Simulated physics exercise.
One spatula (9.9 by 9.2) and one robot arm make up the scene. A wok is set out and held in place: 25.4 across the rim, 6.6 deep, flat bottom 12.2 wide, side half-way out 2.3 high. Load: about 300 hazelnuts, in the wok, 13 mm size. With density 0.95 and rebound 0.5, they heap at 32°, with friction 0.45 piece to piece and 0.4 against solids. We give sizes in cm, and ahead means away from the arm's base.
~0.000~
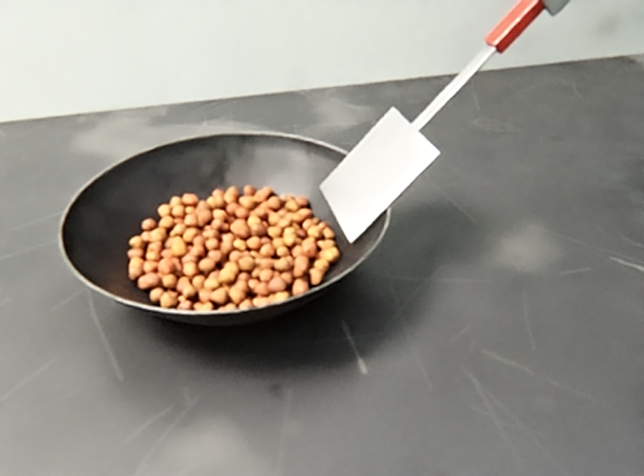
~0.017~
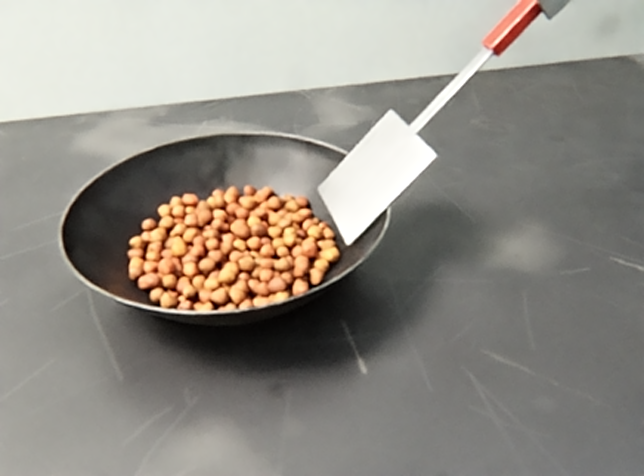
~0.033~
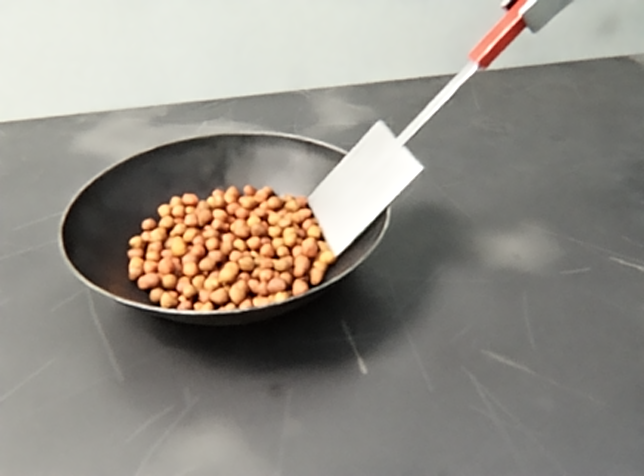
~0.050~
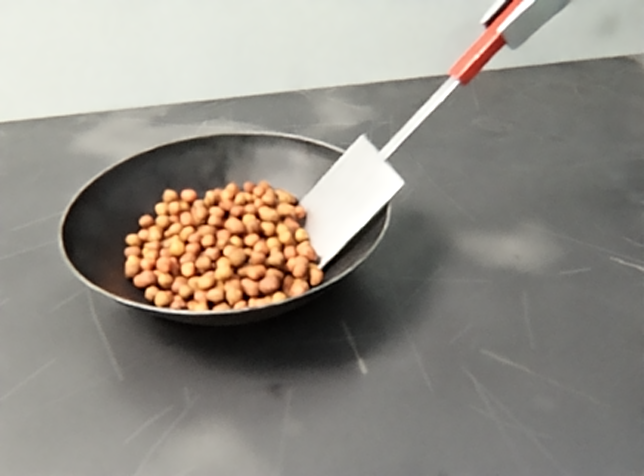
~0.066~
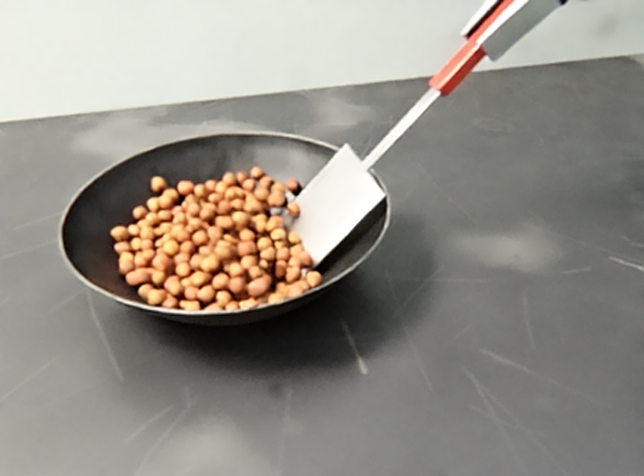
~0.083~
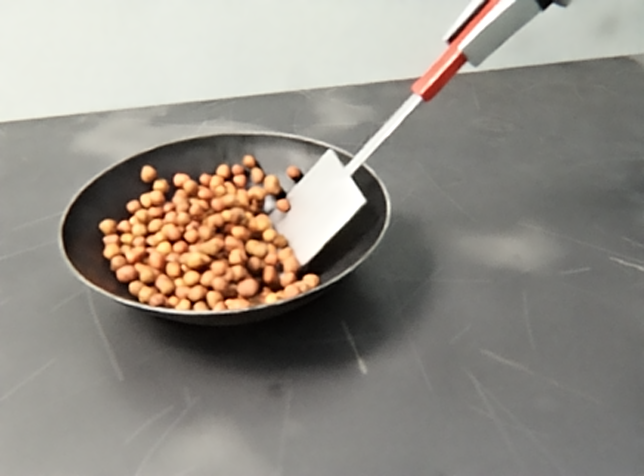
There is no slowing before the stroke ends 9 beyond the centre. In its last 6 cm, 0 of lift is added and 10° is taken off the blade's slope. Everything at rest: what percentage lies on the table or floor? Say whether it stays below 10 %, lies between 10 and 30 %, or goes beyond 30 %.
It goes beyond 30 %.
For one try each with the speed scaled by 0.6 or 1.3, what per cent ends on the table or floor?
Some 20 and 60 per cent.
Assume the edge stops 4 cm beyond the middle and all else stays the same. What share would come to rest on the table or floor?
Changed stop: Approx. 0 %.
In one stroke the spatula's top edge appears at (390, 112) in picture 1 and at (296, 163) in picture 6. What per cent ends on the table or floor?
Around 60 per cent finishes on the table or floor.
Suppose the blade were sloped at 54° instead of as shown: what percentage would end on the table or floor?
Estimate: Approx. 50 %.
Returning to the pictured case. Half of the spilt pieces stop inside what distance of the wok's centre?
That distance comes to about 26 cm.
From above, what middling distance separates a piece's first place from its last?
About 13 centimetres.
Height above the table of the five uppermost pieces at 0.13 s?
Roughly 7 cm above the table.
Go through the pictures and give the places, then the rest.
In the first frame, spatula top edge at (415, 129), sloping 46°; upper third of the load around (231, 244), from x 135 to 330, top at y 190; 302 in the wok.
In the second frame, spatula top edge at (413, 131), sloping 46°; upper third of the load around (231, 244), from x 135 to 330, top at y 190.
In the third frame, spatula top edge at (400, 143), sloping 46°; upper third of the load around (231, 244), from x 135 to 330, top at y 190.
In the fourth frame, spatula top edge at (382, 158), sloping 46°; upper third of the load around (225, 243), from x 135 to 325, top at y 190.
In the fifth frame, spatula top edge at (364, 168), sloping 46°; upper third of the load around (218, 236), from x 120 to 325, top at y 175.
In the sixth frame, spatula top edge at (347, 174), sloping 46°; upper third of the load around (203, 234), from x 110 to 325, top at y 160; 302 in the wok.
After 0.13 s, sloping 46°, highest piece 7 above the table; 302 in the wok.
After 0.17 s, sloping 42°, highest piece 8 above the table; 302 in the wok.
After 0.39 s, sloping 36°, highest piece 12 above the table; 157 in the wok, 42 on the table or floor, 103 on the blade or in flight.
After 1.44 s, sloping 36°, highest piece 6 above the table; 155 in the wok, 147 on the table or floor.
At rest, 155 in the wok, 147 on the table or floor. That is 49 % on the table or floor.
